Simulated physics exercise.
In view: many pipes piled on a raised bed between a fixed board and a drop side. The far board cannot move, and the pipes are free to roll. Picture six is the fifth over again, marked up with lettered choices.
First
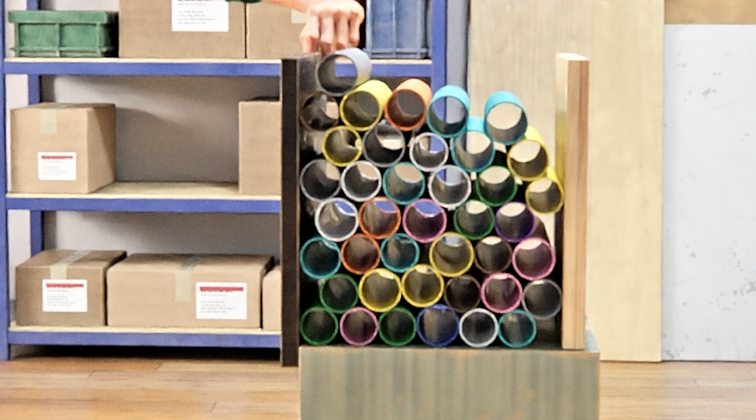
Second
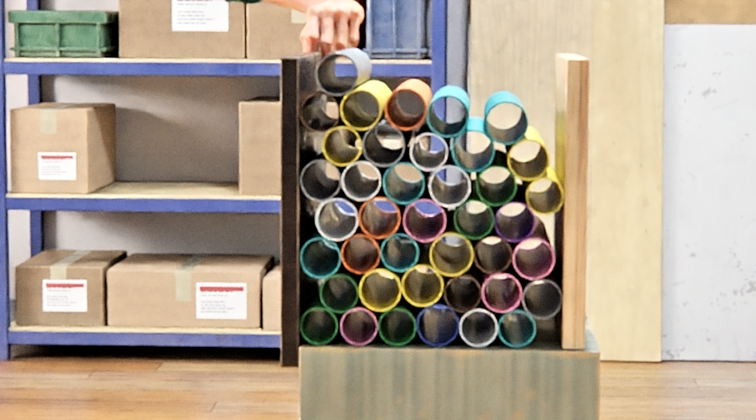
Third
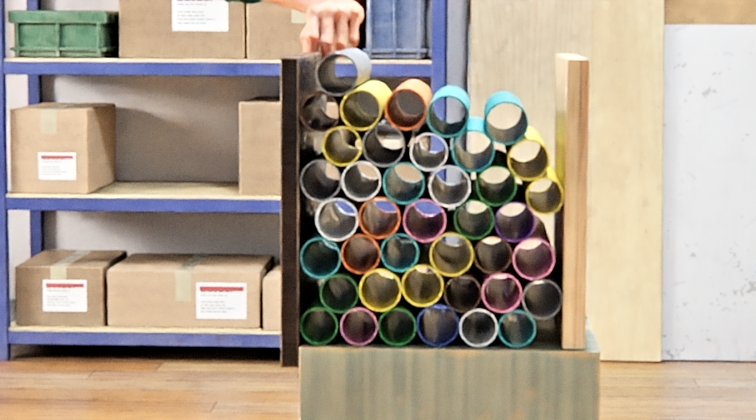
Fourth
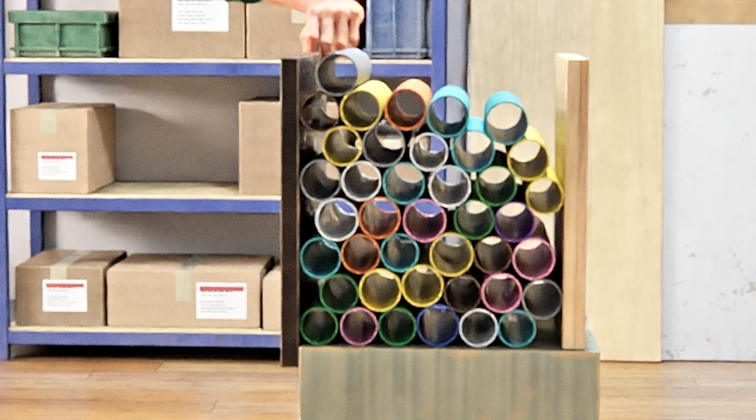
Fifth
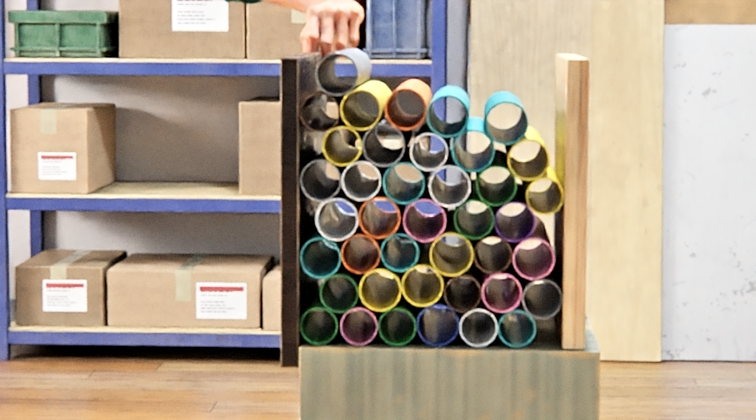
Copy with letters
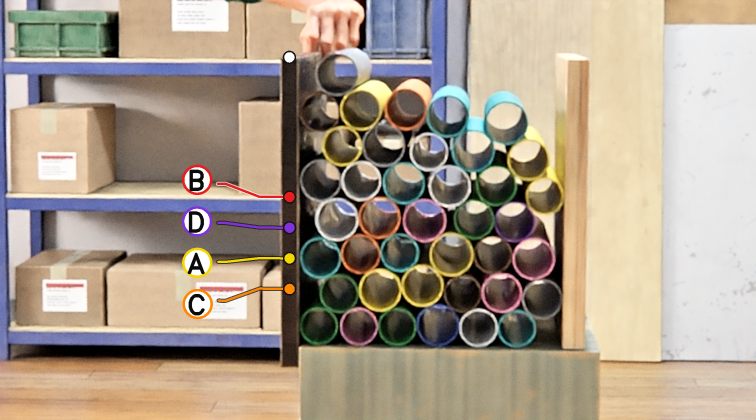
A hand reaches in at the top left, resting on a grey pipe above a stack of yellow, turquoise, orange, green, white and purple pipes, seen end-on from the front in a storeroom. The pipes sit on a grey-green base between a dark board on the left and a pale wooden one on the right, with boxes on blue shelving behind. Nothing visibly moves, and the camera stays still.
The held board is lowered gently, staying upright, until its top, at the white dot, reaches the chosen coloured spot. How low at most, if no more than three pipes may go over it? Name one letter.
It can be let down to B.
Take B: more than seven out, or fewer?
Fewer than seven.
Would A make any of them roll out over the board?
Yes.
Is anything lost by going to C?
At C: Yes.
On the copy, A at (290, 259); B at (289, 197); C at (290, 289); D at (290, 228); the white dot at (289, 57).
On B. First, top of the board (300, 120).
Then, top of the board (300, 193).
Finally, top of the board (300, 196), two out over the board.
By contrast, A more than three out over the board; C more than three out over the board; D more than three out over the board.
